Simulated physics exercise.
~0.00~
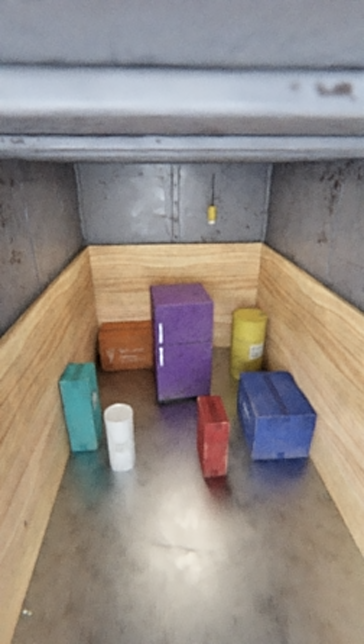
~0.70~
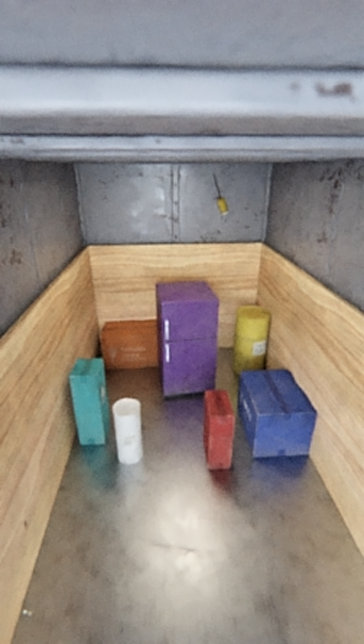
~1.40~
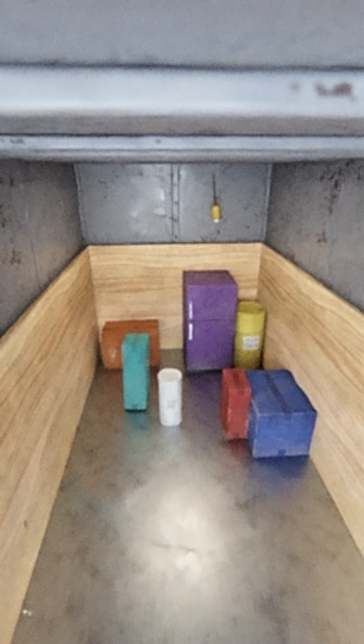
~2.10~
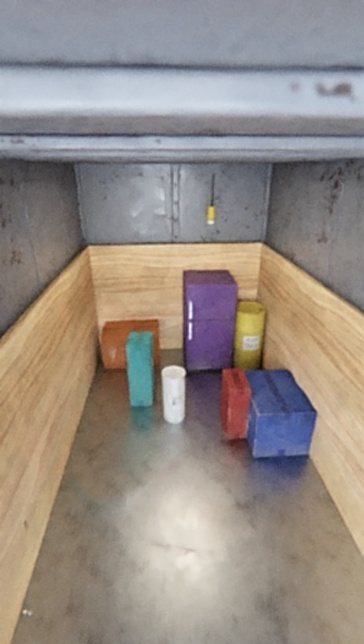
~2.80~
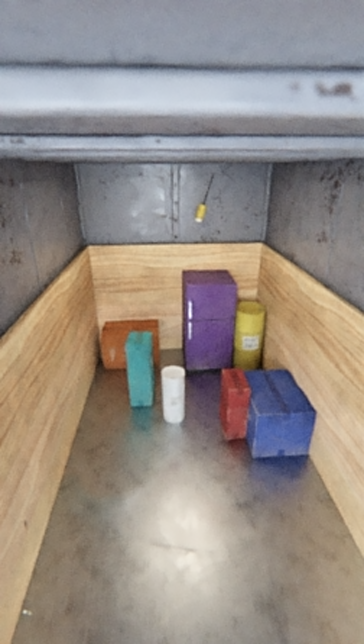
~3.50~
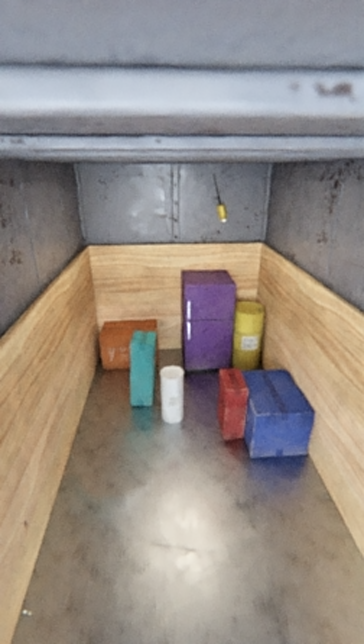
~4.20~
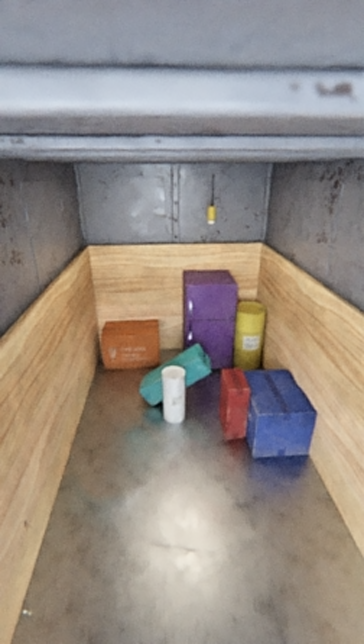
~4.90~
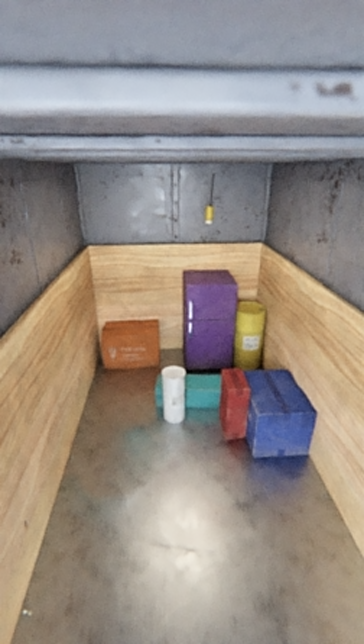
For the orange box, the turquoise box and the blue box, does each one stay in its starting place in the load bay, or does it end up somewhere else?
The orange box and the blue box both keep their places. The turquoise box ends up elsewhere, further to the right and lying on its side.
